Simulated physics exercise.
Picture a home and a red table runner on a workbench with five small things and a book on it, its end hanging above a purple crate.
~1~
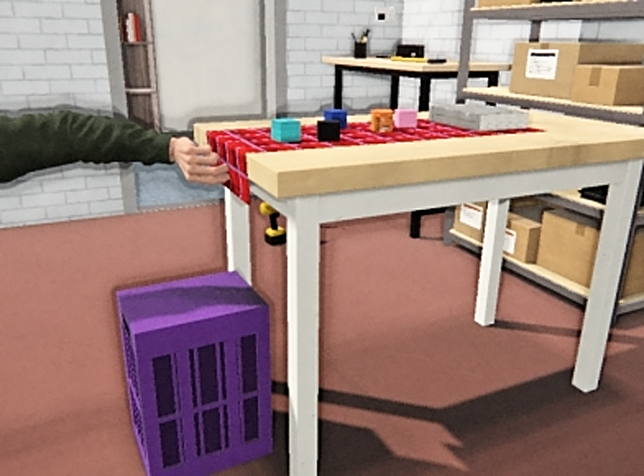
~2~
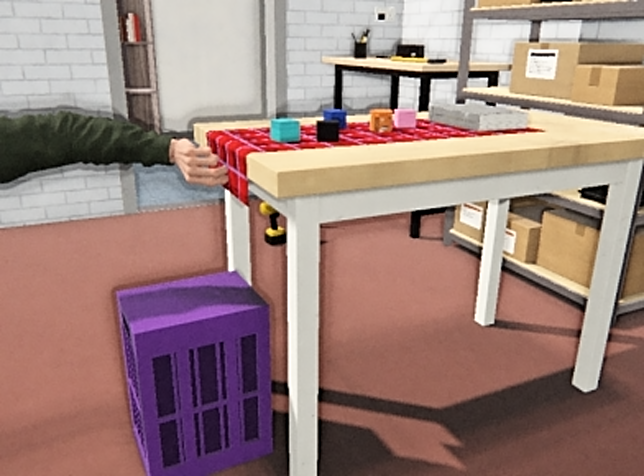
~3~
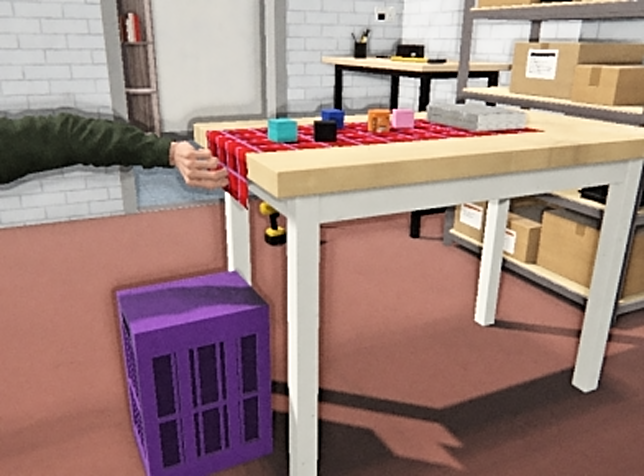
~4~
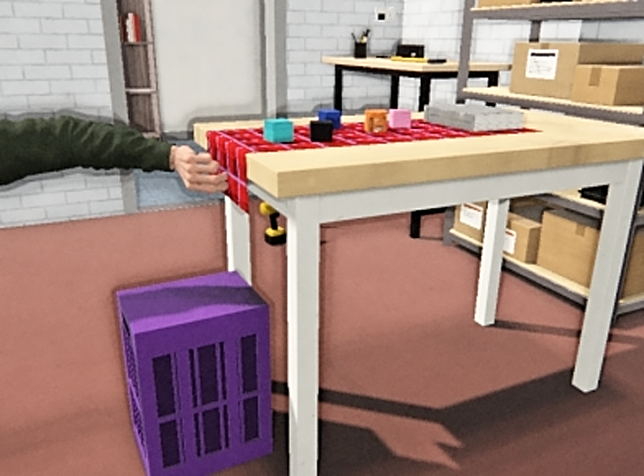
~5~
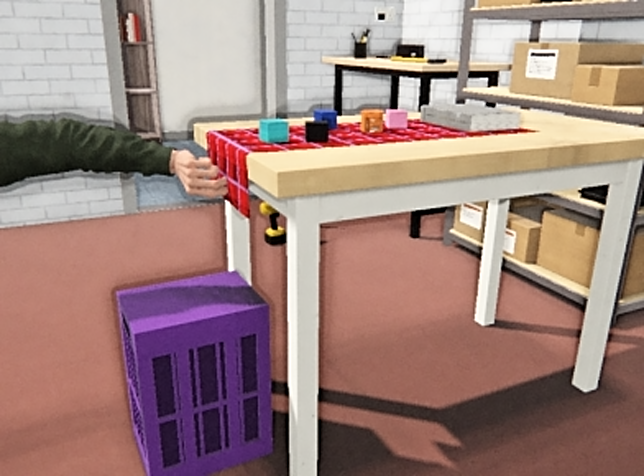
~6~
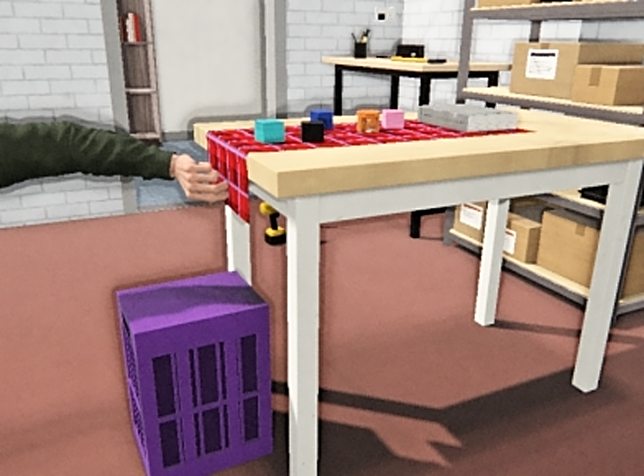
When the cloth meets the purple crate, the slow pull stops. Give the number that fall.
Two end up below.
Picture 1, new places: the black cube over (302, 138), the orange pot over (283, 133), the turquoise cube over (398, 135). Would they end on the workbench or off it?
The black cube will end up down, the orange pot will end up down, and the turquoise cube will stay where it is.
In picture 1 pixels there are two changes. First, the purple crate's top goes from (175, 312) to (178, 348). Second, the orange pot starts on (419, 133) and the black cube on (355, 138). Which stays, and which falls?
The orange pot does not fall; the black cube comes down.
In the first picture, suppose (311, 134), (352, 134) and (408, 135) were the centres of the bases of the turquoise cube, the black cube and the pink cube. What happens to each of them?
Here's how it goes: The turquoise cube ends up down, the black cube makes it through, and the pink cube makes it through.
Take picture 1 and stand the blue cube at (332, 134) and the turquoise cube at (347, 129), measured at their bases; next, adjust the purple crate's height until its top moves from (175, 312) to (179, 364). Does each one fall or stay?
Blue cube: Lost; turquoise cube: Lost.
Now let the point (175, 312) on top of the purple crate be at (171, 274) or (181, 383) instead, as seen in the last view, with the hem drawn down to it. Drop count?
1 and 4.
A little later, hem near (227, 249); turquoise cube gone.
Next, hem on the crate; turquoise cube and black cube gone.
When it is over, hem on the crate; turquoise cube and black cube gone. It carries off two.
